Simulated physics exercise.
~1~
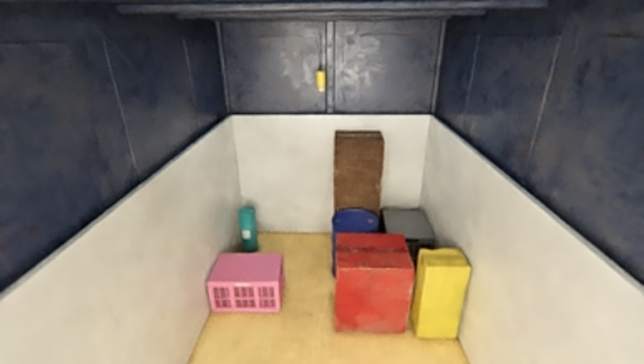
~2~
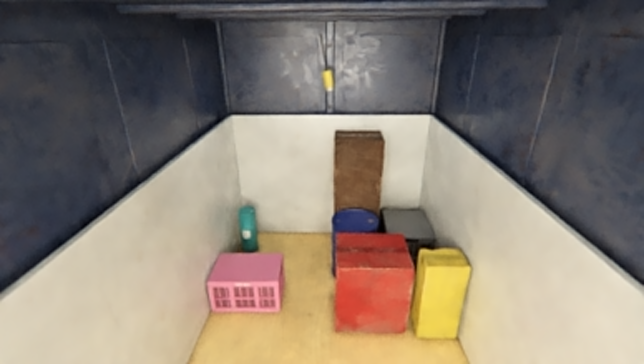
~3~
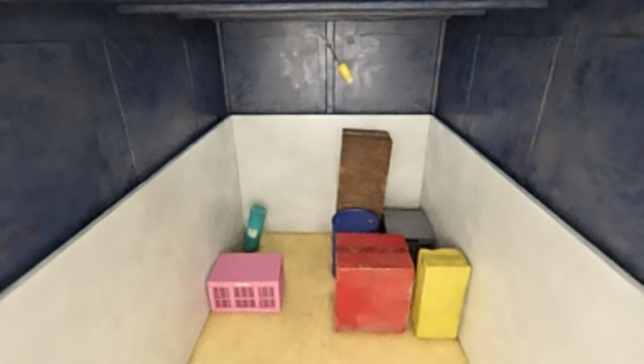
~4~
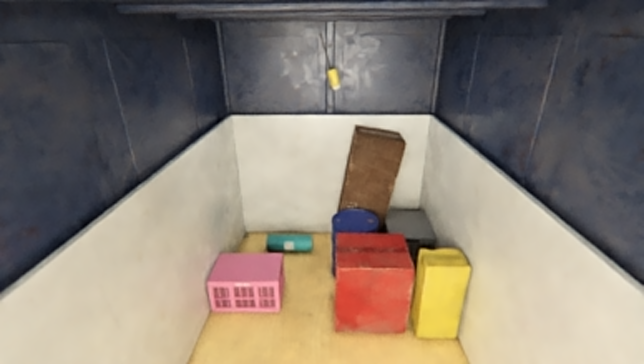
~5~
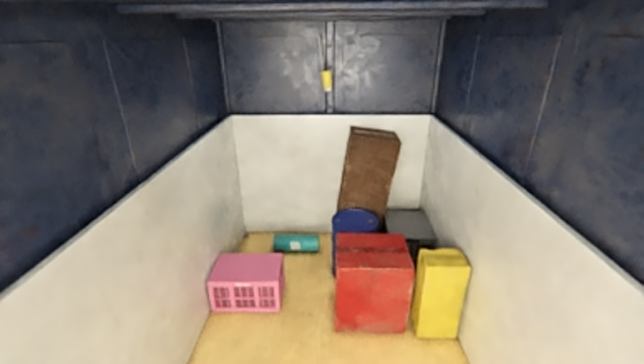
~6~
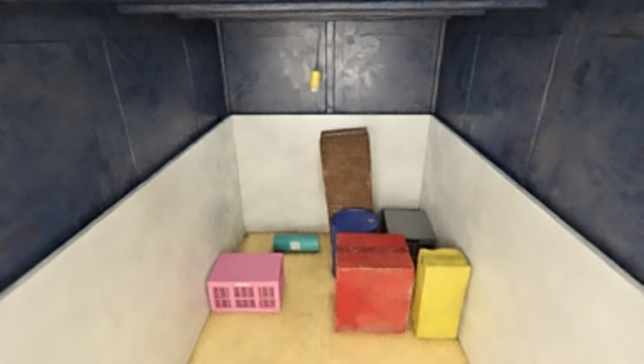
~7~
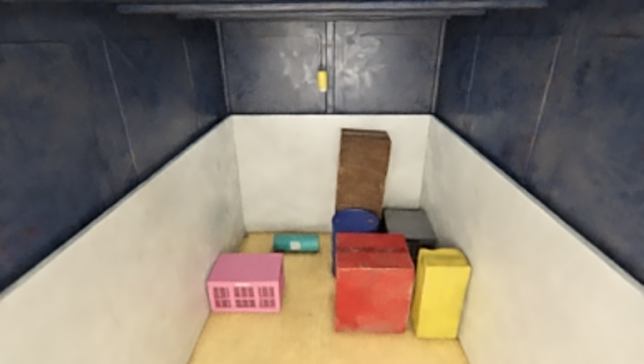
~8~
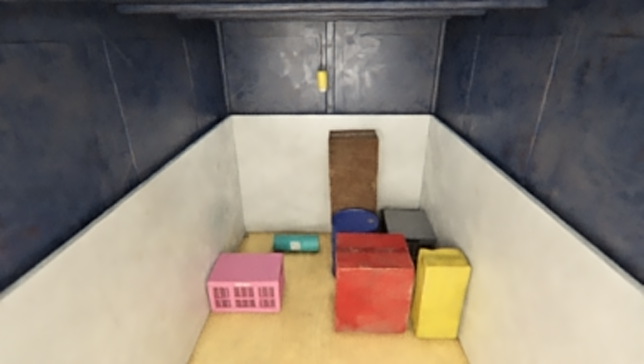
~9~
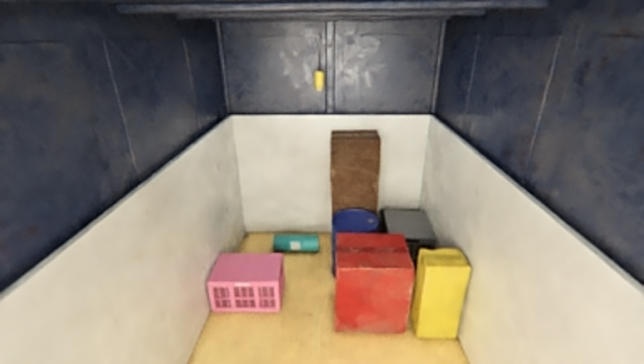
A turquoise canister topples rightward and stays down while a tall brown box rocks upright again.
